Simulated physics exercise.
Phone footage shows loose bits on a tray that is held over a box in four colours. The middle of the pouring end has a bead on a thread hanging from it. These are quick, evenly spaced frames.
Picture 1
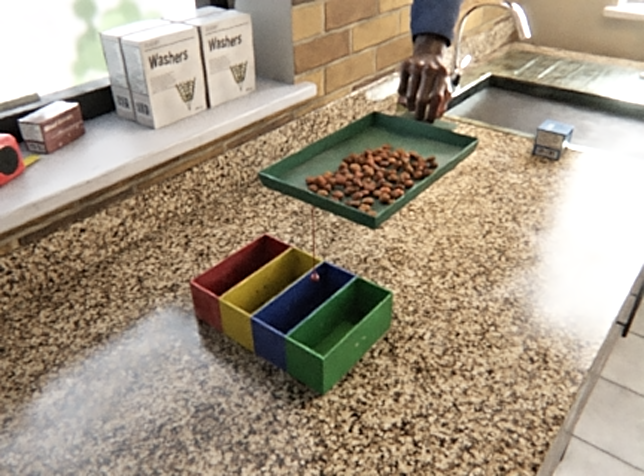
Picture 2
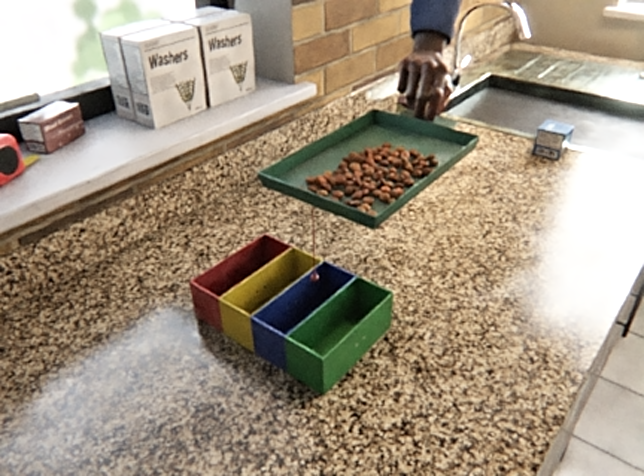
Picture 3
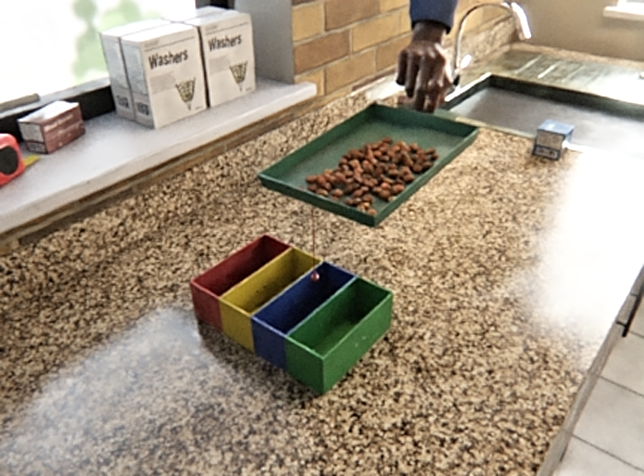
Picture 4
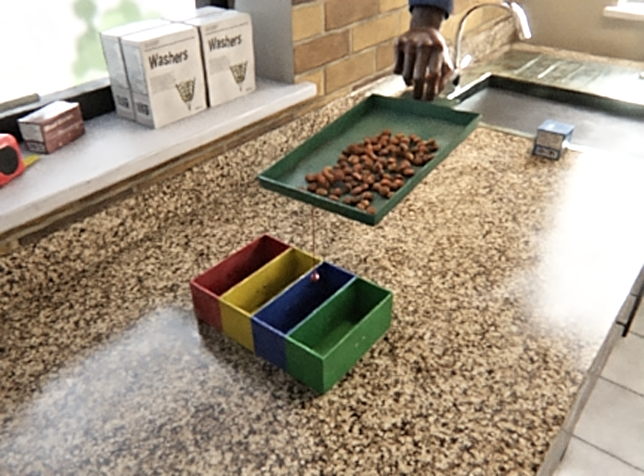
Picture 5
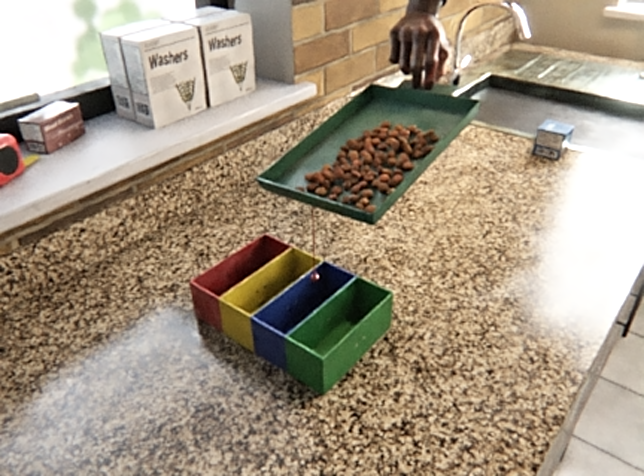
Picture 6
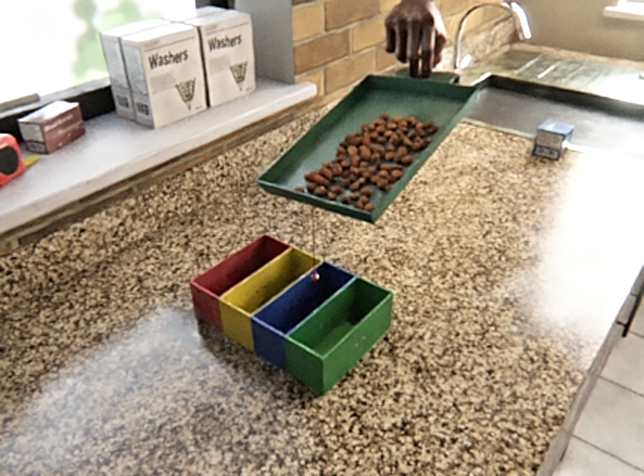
A green tray of small brown pieces starts level above a red, yellow, blue and green box, then a hand gradually raises its far end, tilting the near end slightly toward its left corner, while a bead hangs beneath.
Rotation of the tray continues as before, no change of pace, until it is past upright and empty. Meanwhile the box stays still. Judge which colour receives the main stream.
Receiving the main stream: Yellow.
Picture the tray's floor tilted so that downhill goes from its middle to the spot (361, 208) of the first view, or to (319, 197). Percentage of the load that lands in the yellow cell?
In order: About 0, then 30 percent.
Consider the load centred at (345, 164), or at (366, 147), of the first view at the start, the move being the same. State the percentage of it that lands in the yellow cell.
Shares: 60 % for the first, 60 % for the second.
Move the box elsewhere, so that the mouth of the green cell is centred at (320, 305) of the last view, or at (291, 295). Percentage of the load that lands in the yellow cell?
Approximately 50 percent, followed by approximately 0 percent.
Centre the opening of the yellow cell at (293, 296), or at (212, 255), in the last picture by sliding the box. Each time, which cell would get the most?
The red one, then green.
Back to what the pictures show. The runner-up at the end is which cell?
Just behind the top cell comes blue.
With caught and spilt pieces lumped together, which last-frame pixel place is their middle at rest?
The centre settles at about (265, 322).
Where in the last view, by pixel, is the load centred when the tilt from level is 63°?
Centre estimate: (301, 178).
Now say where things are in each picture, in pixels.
The first picture shows corners of the pouring end at (262, 172) and (375, 215), level; middle of the load at (368, 175), bits of dog kibble; bead on its thread at (315, 278); red cell at (207, 304); yellow cell at (237, 322); blue cell at (269, 341); green cell at (305, 362).
The second picture shows corners of the pouring end at (262, 172) and (374, 214), level; middle of the load at (368, 174).
The third picture shows corners of the pouring end at (261, 173) and (374, 214), tipped barely, lowest at the left corner; middle of the load at (368, 171).
The fourth picture shows corners of the pouring end at (260, 175) and (373, 213), tipped a little, lowest at the left corner; middle of the load at (368, 166).
The fifth picture shows corners of the pouring end at (260, 177) and (371, 212), tipped a little, lowest at the left corner; middle of the load at (367, 162).
The sixth picture shows corners of the pouring end at (259, 179) and (370, 211), tipped clearly, lowest at the left corner; middle of the load at (366, 158); red cell at (207, 304); yellow cell at (237, 322); blue cell at (269, 341); green cell at (305, 362).
Soon after the last picture, tray tipped steeply; nearly all on the tray; a stray few falling or outside the box.
A little later, tray tipped past a quarter turn; about a third on the tray; about a quarter in the yellow cell; a small part in the blue cell; a small part in the red cell; about a quarter falling or outside the box.
Later still, tray tipped past a quarter turn; about half in the yellow cell; about a quarter in the blue cell; about a quarter in the red cell; a stray few in the green cell; a stray few falling or outside the box.
At rest, tray tipped past a quarter turn; about half in the yellow cell; about a quarter in the blue cell; about a quarter in the red cell; a stray few in the green cell; a stray few outside the box.
